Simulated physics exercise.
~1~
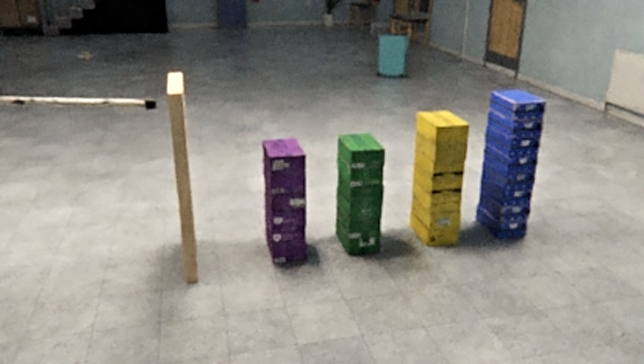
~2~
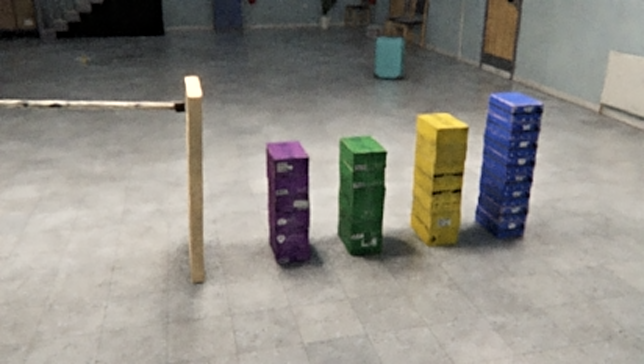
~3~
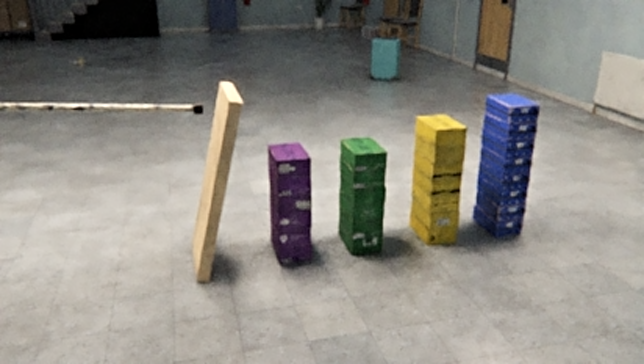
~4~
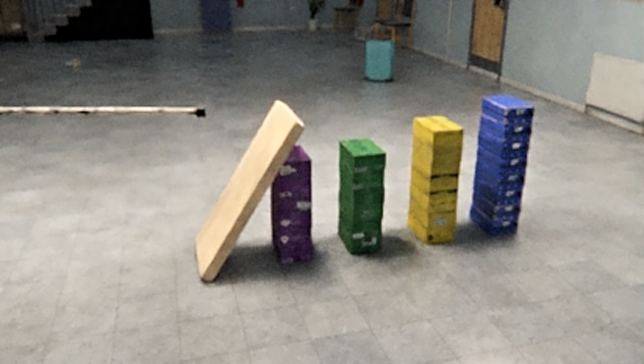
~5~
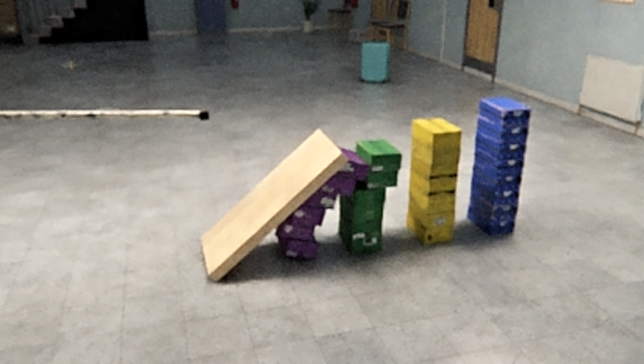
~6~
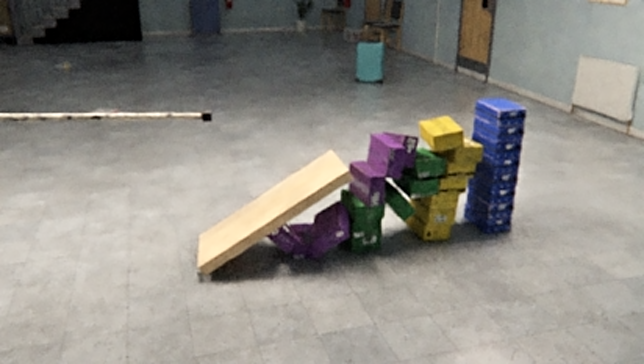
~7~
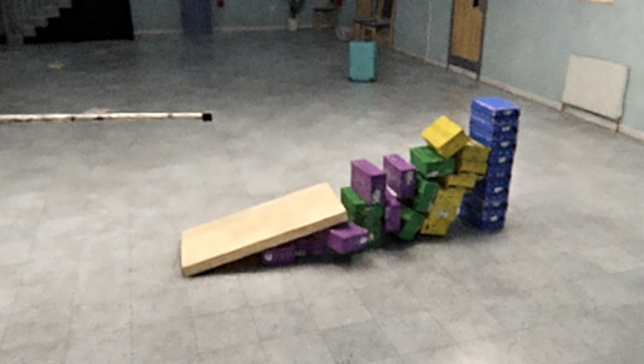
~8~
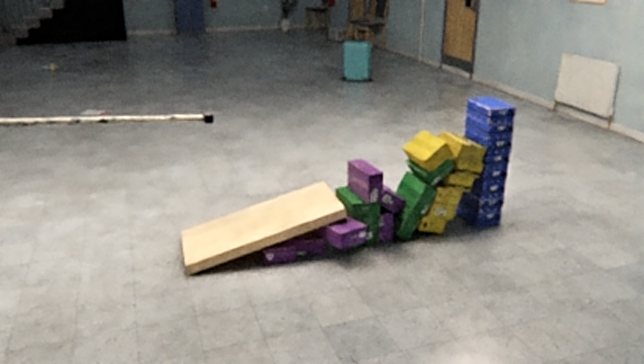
A white pole reaches in from the left and pushes a pale wooden board standing on the grey tiled floor of a large hall, while the view drifts slightly sideways. To the right stand four piles of boxes in a row, purple, green, yellow and blue. The pole stops as the board tips right, striking the purple pile, which buckles into the green one. Purple and green boxes tumble against the yellow pile, which slumps towards the blue. Finally the board lies sloping on fallen purple boxes, green and purple are wrecked, yellow leans against blue, and blue still stands.
